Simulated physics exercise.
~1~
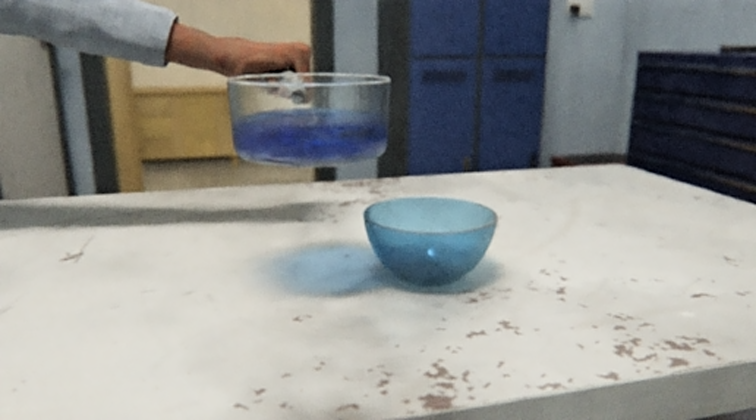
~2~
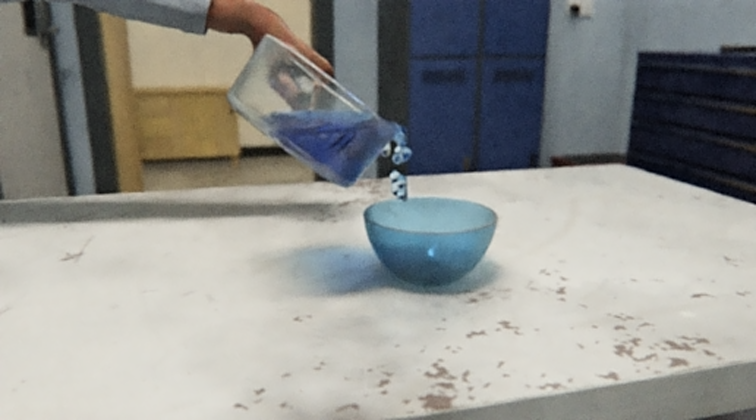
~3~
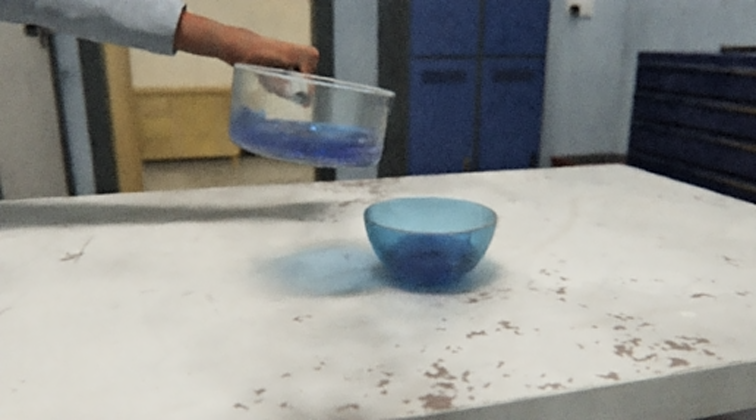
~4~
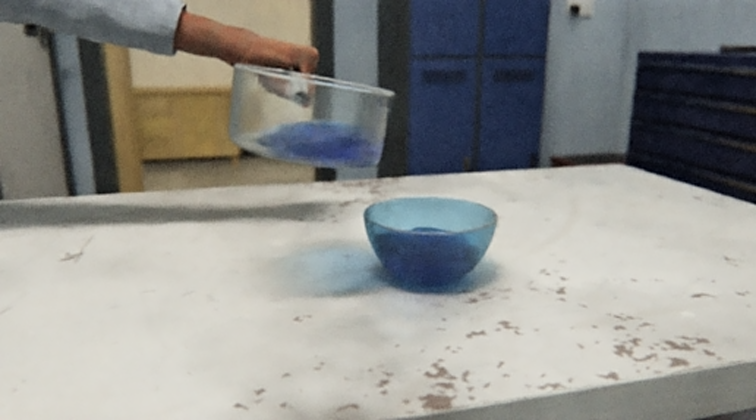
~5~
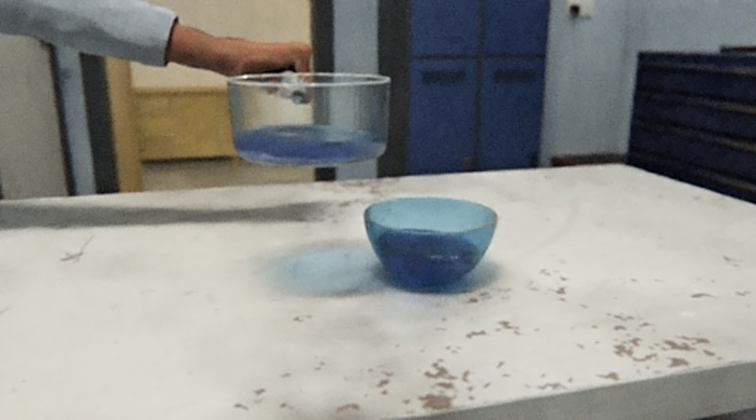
A clear pot of blue water, held by a hand above a pale, worn table, tips right and pours into a translucent blue bowl, eases back, and finally levels out, leaving the bowl partly filled and some water still in the pot.
